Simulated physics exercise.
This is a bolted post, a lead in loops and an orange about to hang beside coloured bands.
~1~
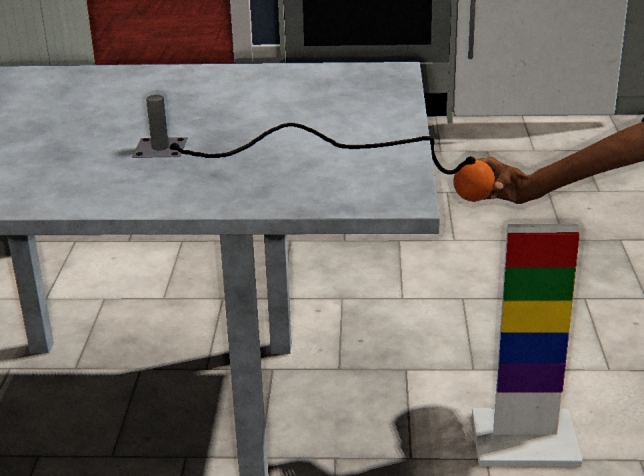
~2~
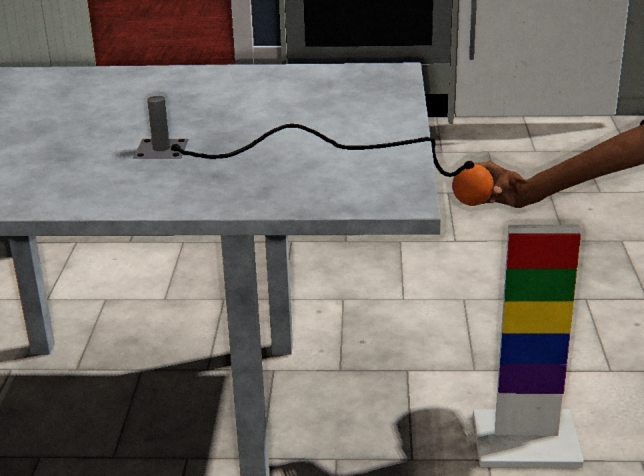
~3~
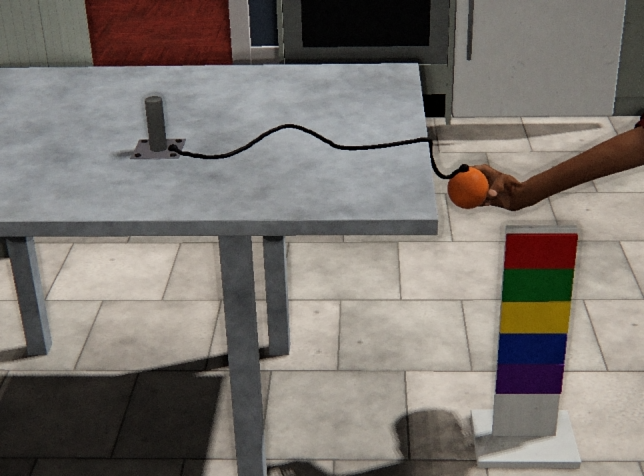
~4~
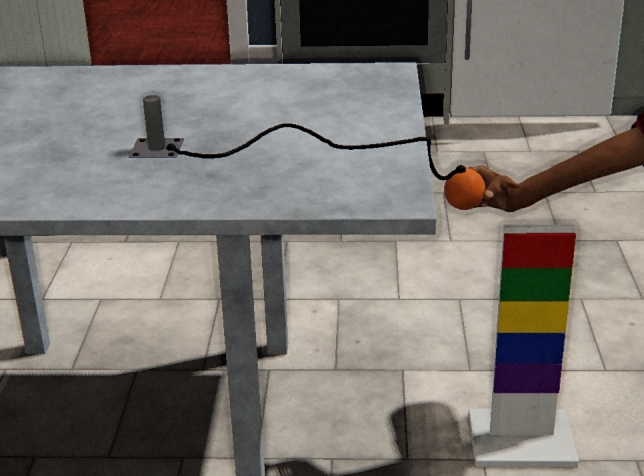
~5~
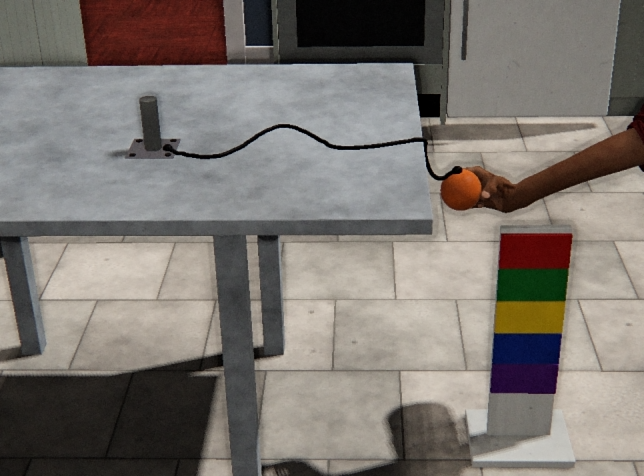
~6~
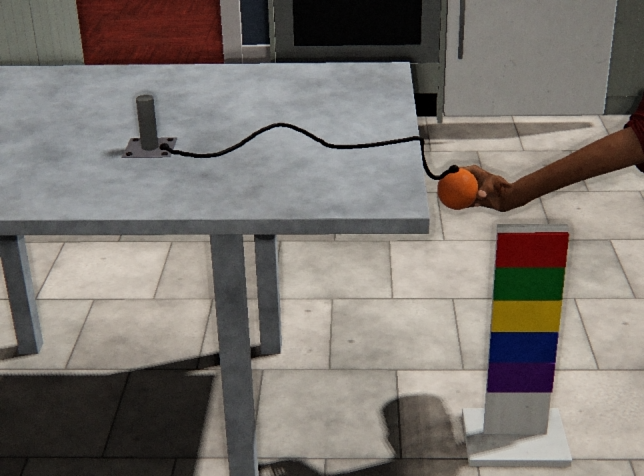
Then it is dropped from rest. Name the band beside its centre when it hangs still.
Its centre hangs level with the green band.
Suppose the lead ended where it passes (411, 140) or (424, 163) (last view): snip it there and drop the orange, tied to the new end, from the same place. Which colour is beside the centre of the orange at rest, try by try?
In that order: Above them all; red.
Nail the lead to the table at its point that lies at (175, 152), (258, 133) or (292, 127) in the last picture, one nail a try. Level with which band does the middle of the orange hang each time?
Try by try: Green; red; red.
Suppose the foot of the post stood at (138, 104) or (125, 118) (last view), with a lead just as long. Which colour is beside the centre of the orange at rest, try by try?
Try by try: Red; red.
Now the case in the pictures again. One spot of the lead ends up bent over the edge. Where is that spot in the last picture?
Near (349, 147).
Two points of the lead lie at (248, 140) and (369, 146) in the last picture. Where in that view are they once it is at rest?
At (275, 142), then (420, 157).
A little later, orange near (442, 276); level with green.
Next, orange near (386, 280); level with green.
Later still, orange near (417, 283); level with green.
When it is over, orange near (421, 284); level with green. Its middle rests at the green band.
